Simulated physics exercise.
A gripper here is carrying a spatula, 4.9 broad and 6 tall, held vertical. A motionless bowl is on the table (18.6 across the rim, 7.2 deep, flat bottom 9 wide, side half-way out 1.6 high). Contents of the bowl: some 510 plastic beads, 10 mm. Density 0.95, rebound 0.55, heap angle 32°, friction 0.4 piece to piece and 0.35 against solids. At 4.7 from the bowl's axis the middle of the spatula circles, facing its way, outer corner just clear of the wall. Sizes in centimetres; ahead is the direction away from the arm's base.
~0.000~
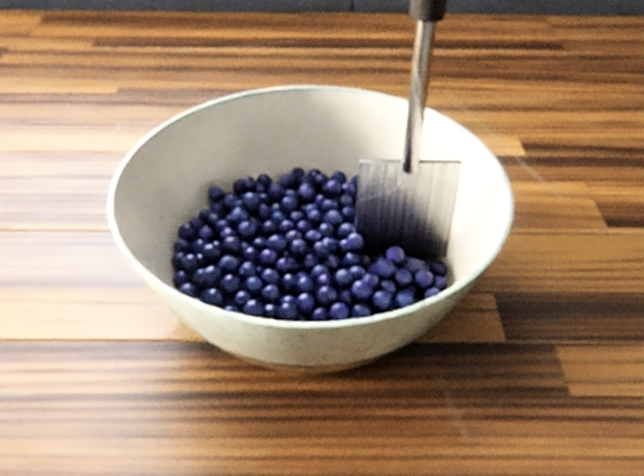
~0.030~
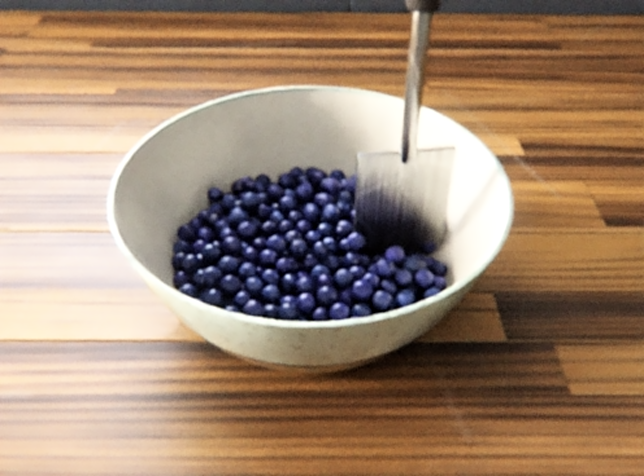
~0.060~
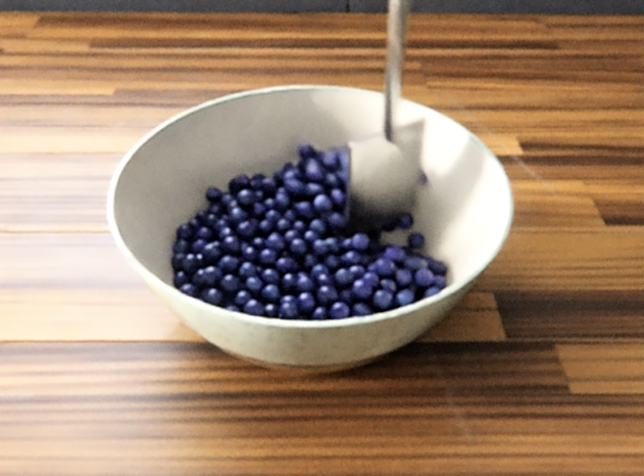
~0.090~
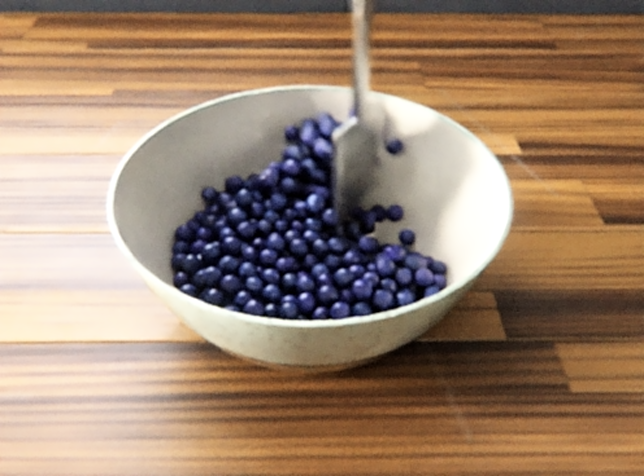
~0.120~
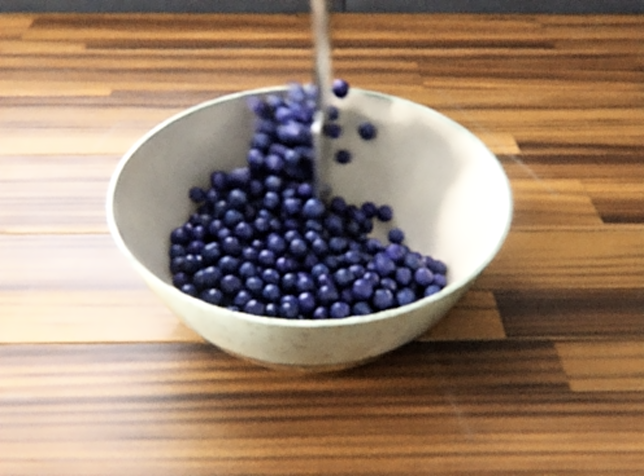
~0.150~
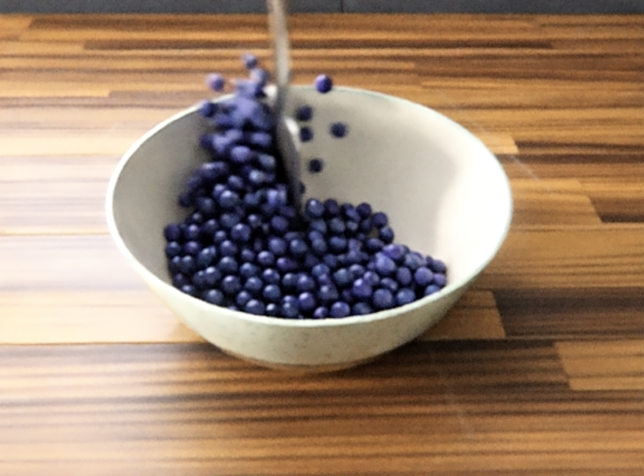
A pale bowl of dark purple beads sat still on a striped wooden table while an upright spatula swept from right to left through the back, pushing beads into a heap and tossing some upward.
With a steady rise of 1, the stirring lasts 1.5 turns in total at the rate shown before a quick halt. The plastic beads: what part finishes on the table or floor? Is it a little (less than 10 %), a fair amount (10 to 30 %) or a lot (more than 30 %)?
A fair amount, from 10 to 30 %.
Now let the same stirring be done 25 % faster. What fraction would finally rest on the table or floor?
Estimated share: Near 25 %.
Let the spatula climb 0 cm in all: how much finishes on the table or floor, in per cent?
It comes to some 25 per cent.
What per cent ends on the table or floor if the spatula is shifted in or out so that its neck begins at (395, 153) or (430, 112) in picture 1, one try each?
Roughly 15 and 0 per cent.
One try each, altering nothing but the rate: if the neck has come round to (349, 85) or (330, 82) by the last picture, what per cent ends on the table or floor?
Some 5 and 10 per cent respectively.
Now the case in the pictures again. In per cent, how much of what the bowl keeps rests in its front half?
Close to 50 in a hundred.
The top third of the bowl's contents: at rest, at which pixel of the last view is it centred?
Estimated centre: (285, 256).
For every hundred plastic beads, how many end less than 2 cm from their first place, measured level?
About 30 %.
By 0.35 s, 274° round, highest piece 10 above the table; 455 in the bowl, 19 on the table or floor, 39 in flight or on the tool.
By 0.55 s, 80° round, highest piece 9 above the table; 423 in the bowl, 78 on the table or floor, 12 in flight or on the tool.
By 0.85 s, 180° round, highest piece 8 above the table; 414 in the bowl, 99 on the table or floor.
By 1.55 s, 180° round, highest piece 5 above the table; 413 in the bowl, 100 on the table or floor.
Final count, 413 in the bowl, 100 on the table or floor. That is 19 % on the table or floor.
